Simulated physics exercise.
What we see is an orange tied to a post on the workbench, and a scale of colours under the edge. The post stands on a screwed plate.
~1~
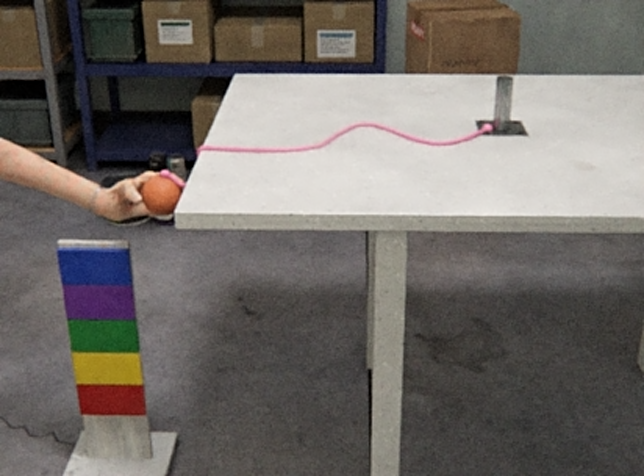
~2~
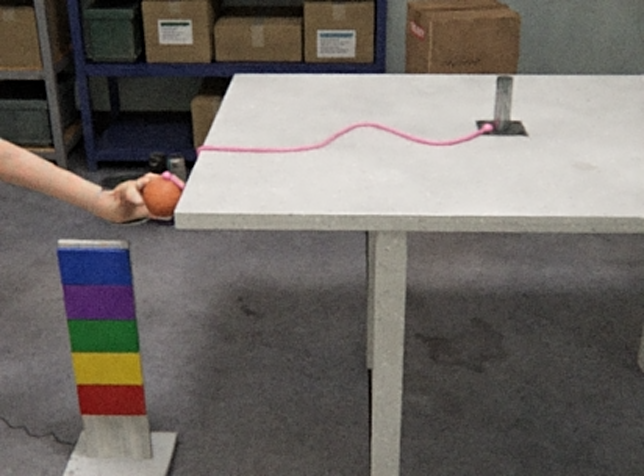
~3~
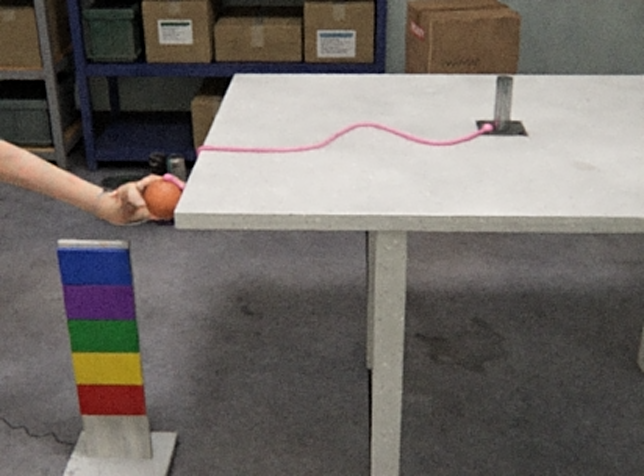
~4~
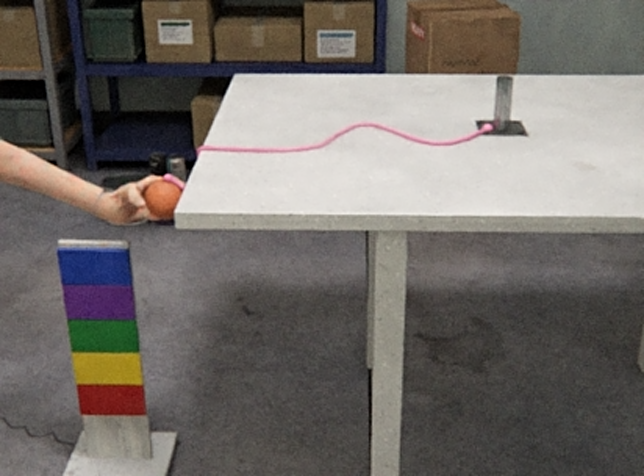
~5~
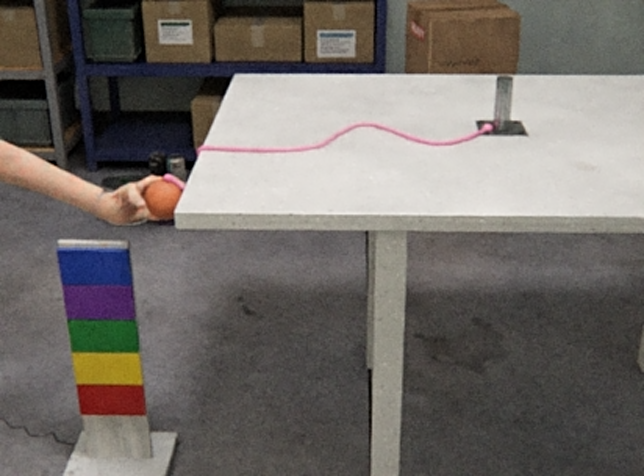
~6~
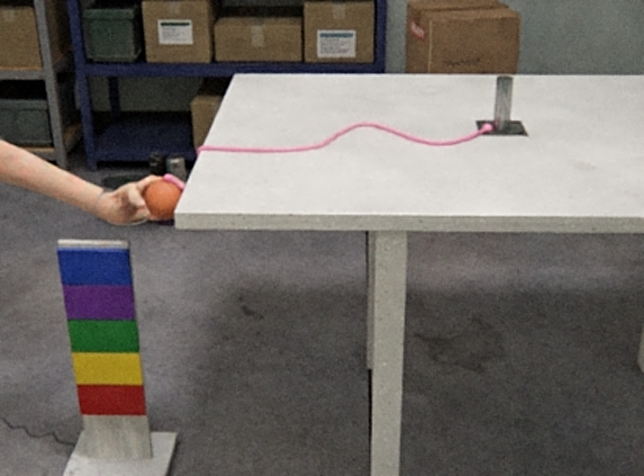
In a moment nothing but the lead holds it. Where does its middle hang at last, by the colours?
The purple one.
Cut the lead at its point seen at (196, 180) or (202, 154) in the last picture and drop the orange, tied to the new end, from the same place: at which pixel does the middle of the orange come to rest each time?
Near (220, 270) and (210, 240).
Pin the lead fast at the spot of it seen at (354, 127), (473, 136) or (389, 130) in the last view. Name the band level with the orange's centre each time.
In that order: Blue; purple; blue.
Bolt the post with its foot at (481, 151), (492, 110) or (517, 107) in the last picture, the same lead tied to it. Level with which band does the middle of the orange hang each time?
Taking them in turn: Green; purple; blue.
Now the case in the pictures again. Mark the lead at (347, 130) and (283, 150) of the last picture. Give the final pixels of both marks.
The first at (296, 135), the second at (206, 144).
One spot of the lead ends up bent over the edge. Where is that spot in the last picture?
The one at (283, 150).
Early on, orange near (212, 286); level with purple.
Midway, orange near (203, 294); level with purple.
Finally, orange near (209, 298); level with purple. The lead holds its middle at purple.
